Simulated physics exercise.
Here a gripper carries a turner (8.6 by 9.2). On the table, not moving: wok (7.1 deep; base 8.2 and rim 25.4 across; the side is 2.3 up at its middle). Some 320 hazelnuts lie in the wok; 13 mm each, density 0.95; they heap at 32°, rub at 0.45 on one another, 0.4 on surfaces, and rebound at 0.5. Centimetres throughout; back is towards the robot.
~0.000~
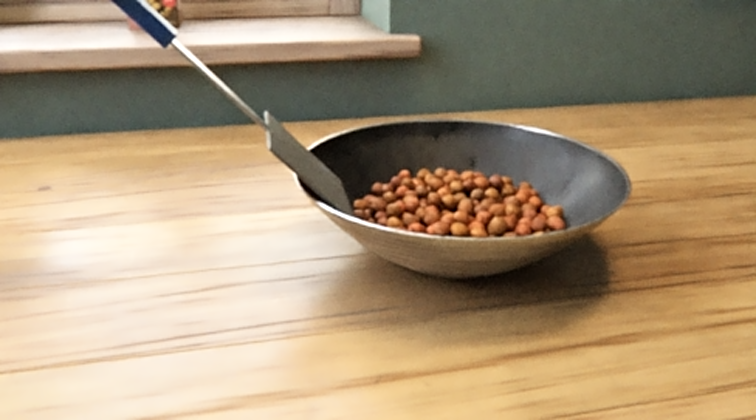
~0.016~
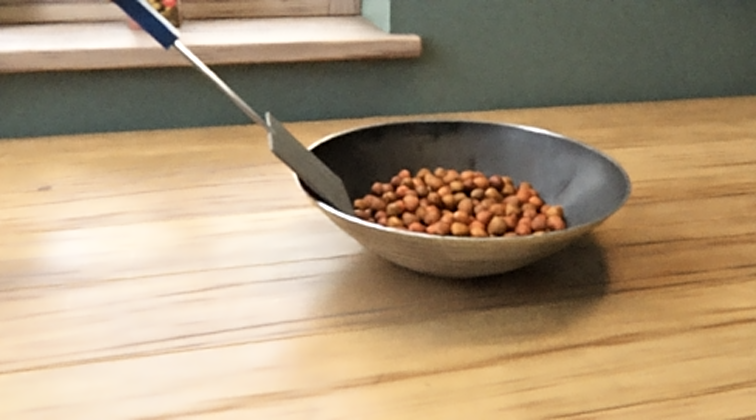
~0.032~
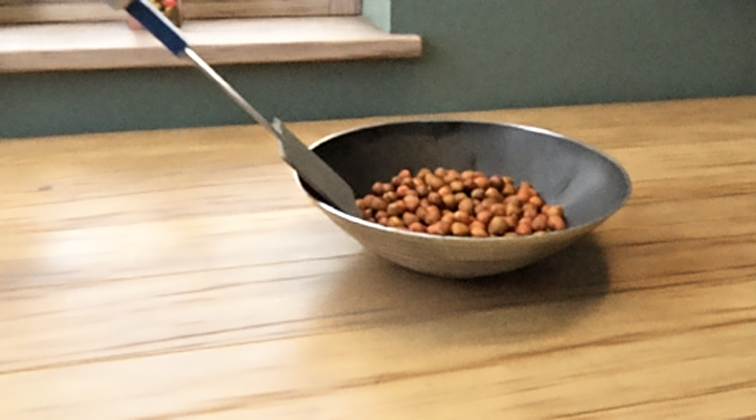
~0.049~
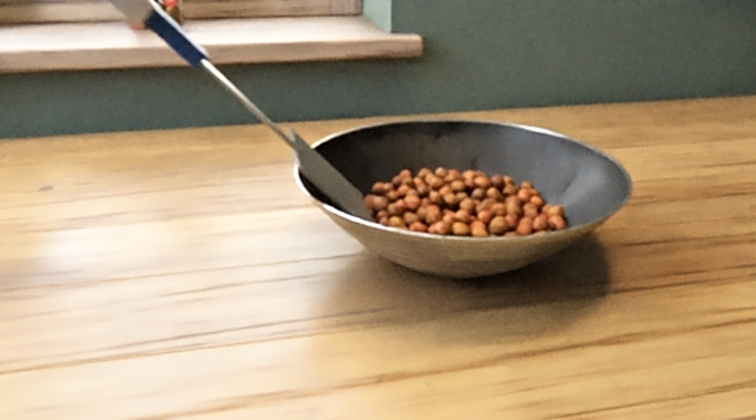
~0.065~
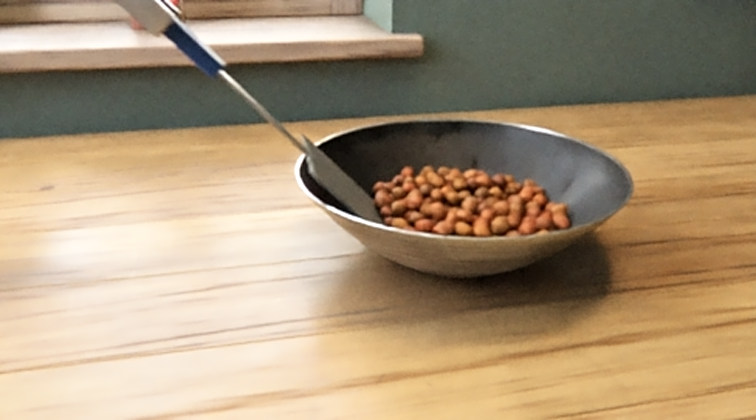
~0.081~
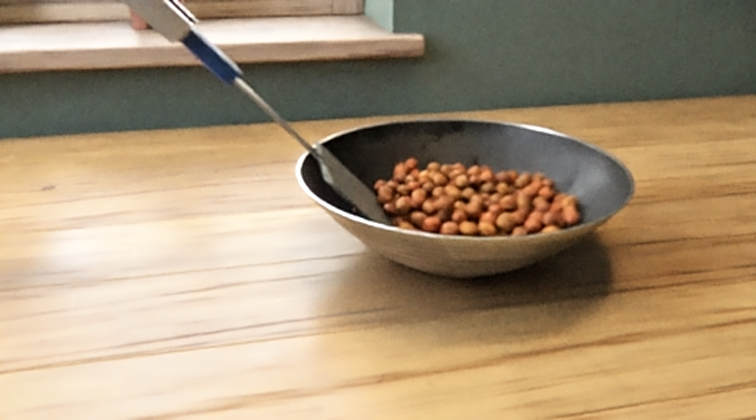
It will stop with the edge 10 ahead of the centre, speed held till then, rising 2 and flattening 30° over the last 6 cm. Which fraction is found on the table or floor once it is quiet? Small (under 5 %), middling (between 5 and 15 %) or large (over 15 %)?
Share on the table or floor: Large (over 15 %).
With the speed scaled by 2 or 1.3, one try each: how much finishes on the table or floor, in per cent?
About 60 and 60 per cent.
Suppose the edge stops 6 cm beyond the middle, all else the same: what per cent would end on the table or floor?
It would be near 5 per cent.
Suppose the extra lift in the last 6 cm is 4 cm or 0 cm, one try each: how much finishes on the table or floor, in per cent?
About 50 and 40 per cent.
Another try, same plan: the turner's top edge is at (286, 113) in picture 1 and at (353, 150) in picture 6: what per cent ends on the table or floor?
Some 60 per cent.
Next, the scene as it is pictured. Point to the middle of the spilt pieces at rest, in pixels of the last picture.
Around (701, 210).
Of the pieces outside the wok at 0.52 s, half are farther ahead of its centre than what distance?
Roughly 20 cm.
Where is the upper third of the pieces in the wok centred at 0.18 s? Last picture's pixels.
At about (529, 184).
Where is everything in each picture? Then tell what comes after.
The first frame shows the turner top edge at (267, 128), sloping 48°; upper third of the load around (454, 207), from x 360 to 560, top at y 175; 318 in the wok.
The second frame shows the turner top edge at (269, 130), sloping 48°; upper third of the load around (454, 207), from x 360 to 560, top at y 175.
The third frame shows the turner top edge at (279, 136), sloping 48°; upper third of the load around (455, 207), from x 360 to 560, top at y 175.
The fourth frame shows the turner top edge at (293, 146), sloping 48°; upper third of the load around (458, 206), from x 360 to 560, top at y 175.
The fifth frame shows the turner top edge at (307, 153), sloping 48°; upper third of the load around (462, 205), from x 360 to 565, top at y 175.
The sixth frame shows the turner top edge at (321, 160), sloping 48°; upper third of the load around (473, 200), from x 360 to 570, top at y 165; 318 in the wok.
After 0.18 s, sloping 48°, highest piece 7 above the table; 318 in the wok.
After 0.27 s, sloping 38°, highest piece 10 above the table; 308 in the wok, 10 on the blade or in flight.
After 0.52 s, sloping 18°, highest piece 8 above the table; 155 in the wok, 125 on the table or floor, 38 on the blade or in flight.
After 1.57 s, sloping 18°, highest piece 6 above the table; 163 on the table or floor, 155 in the wok.
In the end, 163 on the table or floor, 155 in the wok. That is 51 % on the table or floor.
